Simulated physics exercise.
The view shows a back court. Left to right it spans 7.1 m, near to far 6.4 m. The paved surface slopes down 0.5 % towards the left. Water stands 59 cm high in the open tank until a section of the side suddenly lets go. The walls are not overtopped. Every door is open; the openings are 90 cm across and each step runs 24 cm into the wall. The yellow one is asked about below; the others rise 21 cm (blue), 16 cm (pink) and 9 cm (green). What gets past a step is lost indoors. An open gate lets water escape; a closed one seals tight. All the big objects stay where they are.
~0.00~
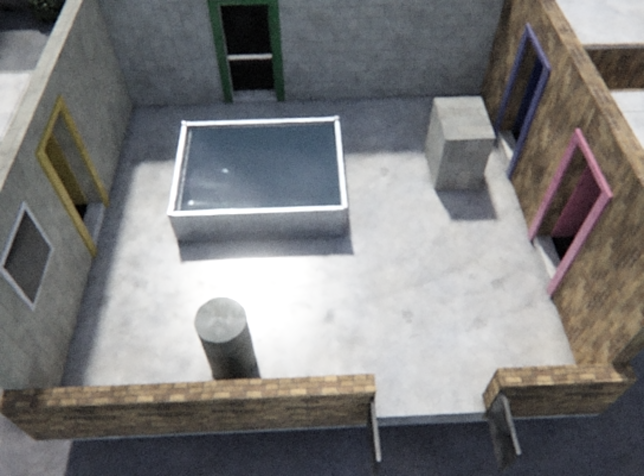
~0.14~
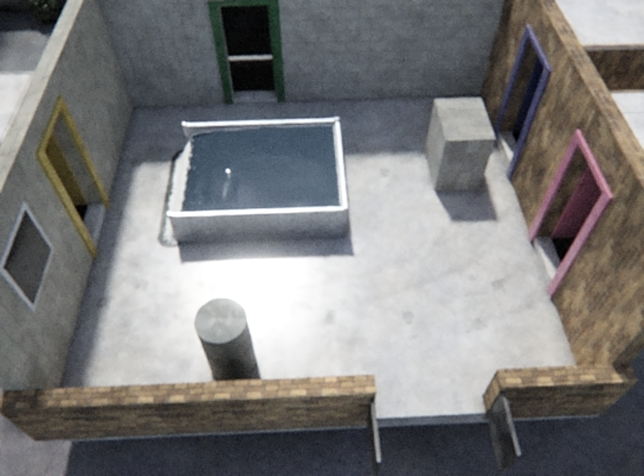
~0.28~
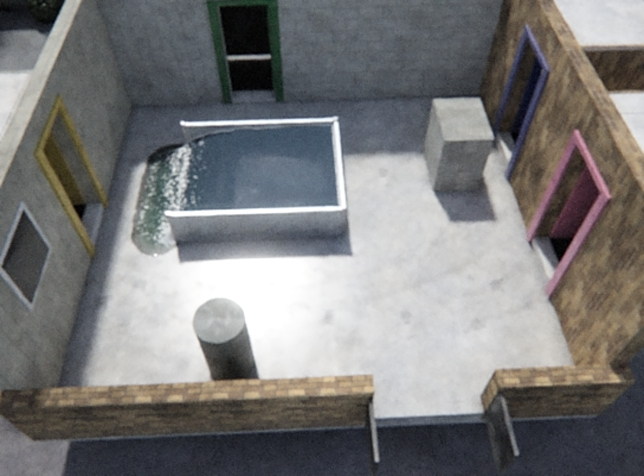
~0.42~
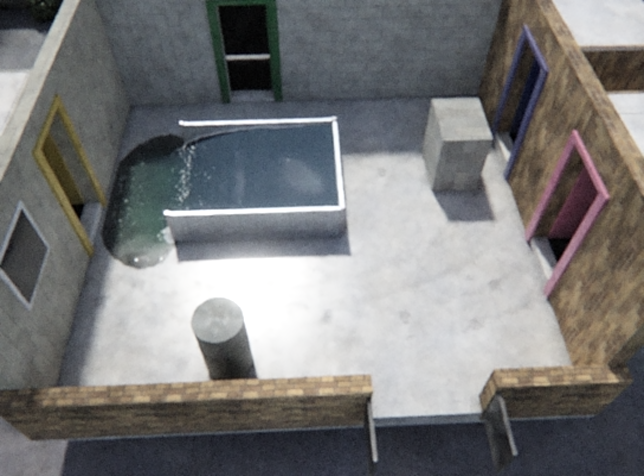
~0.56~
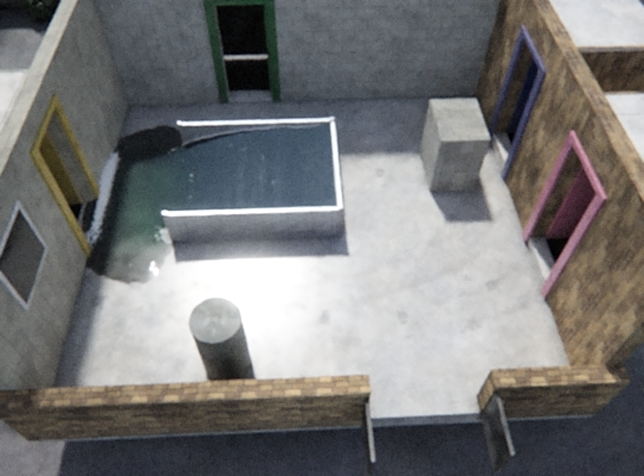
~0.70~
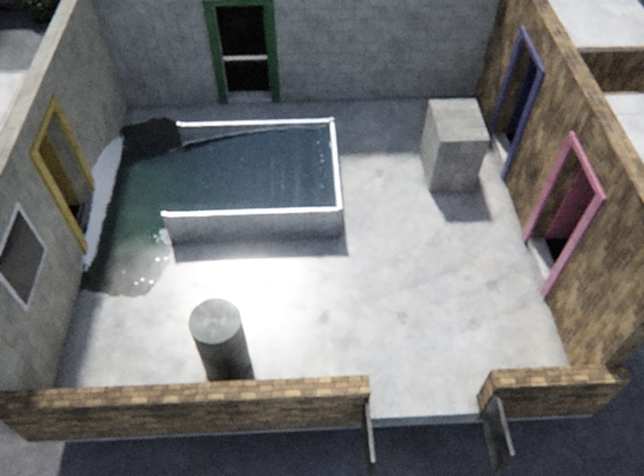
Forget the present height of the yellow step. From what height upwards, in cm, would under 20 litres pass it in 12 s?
At least 36 cm or so.
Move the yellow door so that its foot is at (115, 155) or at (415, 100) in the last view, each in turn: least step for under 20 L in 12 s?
Roughly 30 and 9.0 cm.
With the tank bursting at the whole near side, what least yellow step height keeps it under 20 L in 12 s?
Some 7.0 cm.
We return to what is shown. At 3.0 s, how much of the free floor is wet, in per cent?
Some 35 per cent of it.
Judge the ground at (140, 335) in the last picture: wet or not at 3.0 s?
It is flooded.
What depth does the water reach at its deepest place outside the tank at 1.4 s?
Roughly 44 cm.
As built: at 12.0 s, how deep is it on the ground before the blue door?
Some 6.0 cm.
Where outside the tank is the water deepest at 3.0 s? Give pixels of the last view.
Around (126, 114).
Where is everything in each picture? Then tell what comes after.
Still water, 59 cm deep, in the open tank at (260, 166); the yellow door at (80, 187) is dry, in the first picture.
The front is at (164, 240), 0.3 m from the gap at (185, 185); 0.5 m2 of floor is wet, 59 cm left at the back, in the second picture.
The front is at (138, 238), 0.7 m from the gap at (184, 187); 1.5 m2 of floor is wet, 59 cm left at the back, in the third picture.
The gap is at (183, 187), the front 1.2 m out at (108, 233); the back of the open tank holds 59 cm, in the fourth picture.
The front is at (86, 218), 1.5 m from the gap at (181, 187); 3.9 m2 of floor is wet, 59 cm left at the back, in the fifth picture.
The front is at (82, 282), 1.6 m from the gap at (181, 188); 4.3 m2 of floor is wet, 57 cm left at the back; water is at the yellow door at (74, 188), in the sixth picture.
After 1.4 s water covers 15 % of the floor, deepest (44 cm) near (115, 194); 39 cm at the yellow door, 66 litres in over its 17 cm step.
After 3.0 s water covers 35 % of the floor, deepest (40 cm) near (126, 114); 30 cm at the yellow door, 252 litres in over its 17 cm step.
After 12.0 s water covers 100 % of the floor, deepest (10 cm) near (442, 336); 7 cm at the yellow door, 291 litres in over its 17 cm step.
At the yellow door as built, the water arrived by 0.6 s and peaked near 40 cm at 1.6 s.
With a step of 30.5 cm, 65 litres would have come in within the 12 s; with 41 cm, 3 litres. So under 20 litres takes about 36 cm.
